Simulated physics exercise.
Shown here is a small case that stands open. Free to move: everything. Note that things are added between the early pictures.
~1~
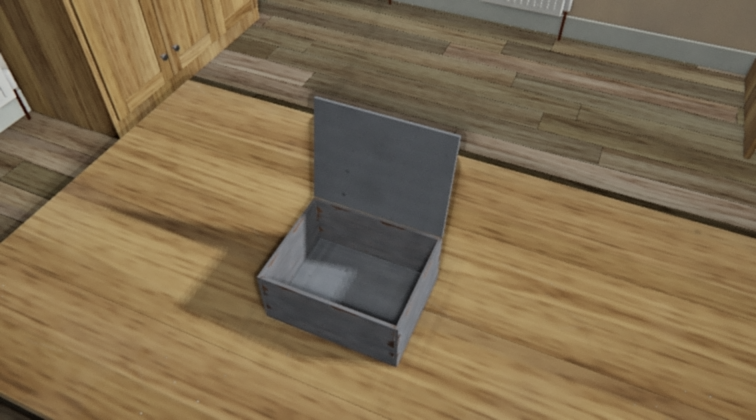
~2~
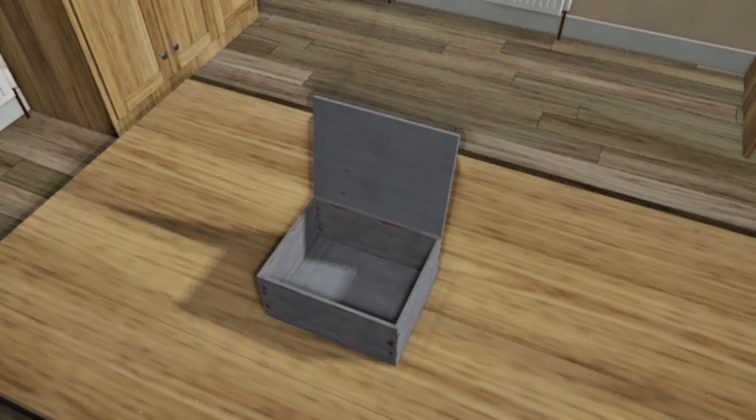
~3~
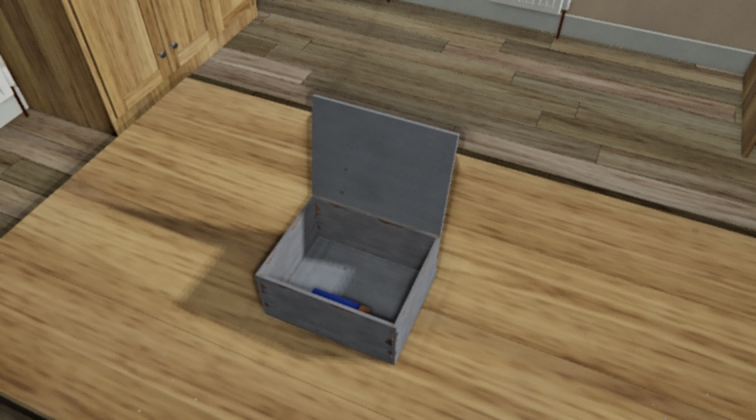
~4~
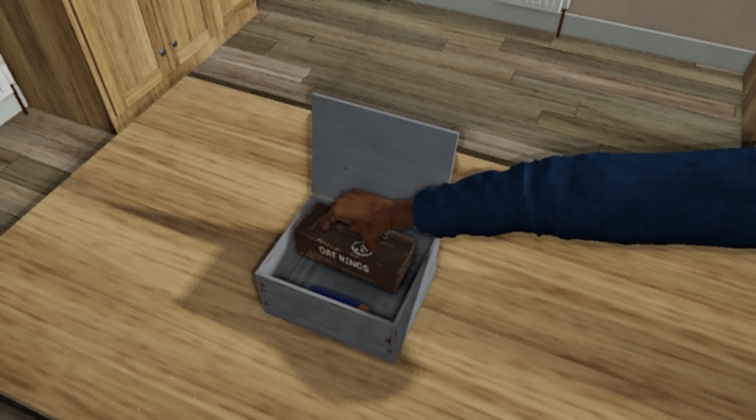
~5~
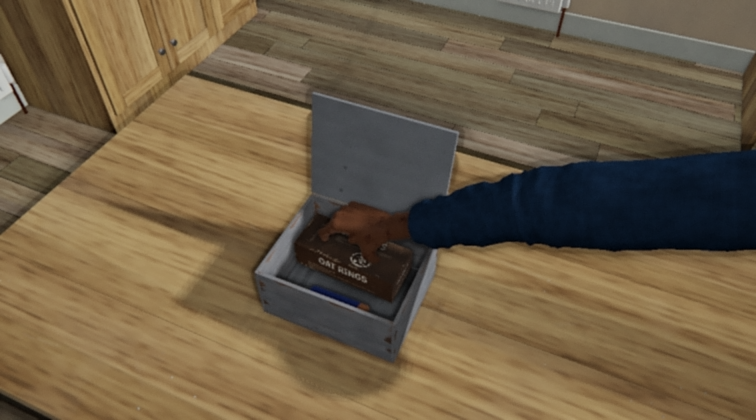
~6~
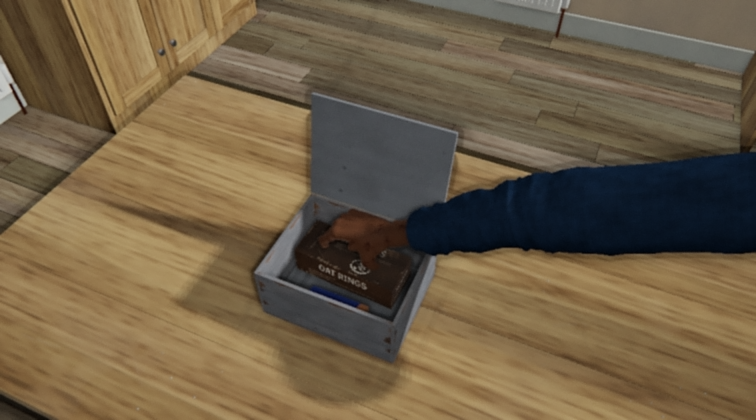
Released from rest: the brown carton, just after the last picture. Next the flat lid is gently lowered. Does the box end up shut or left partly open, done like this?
Box ends shut.
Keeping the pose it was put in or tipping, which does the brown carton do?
Once everything settles, the brown carton keeps its original angle.
Then, 1.20 s on from there, lid starting down.
Then, 1.80 s on from there, lid 47° above the rim.
Then, 2.20 s on from there, lid 16° above the rim.
In the end, lid shut; both unmoved. At the end, from the last picture's camera, brown carton near (353, 263).
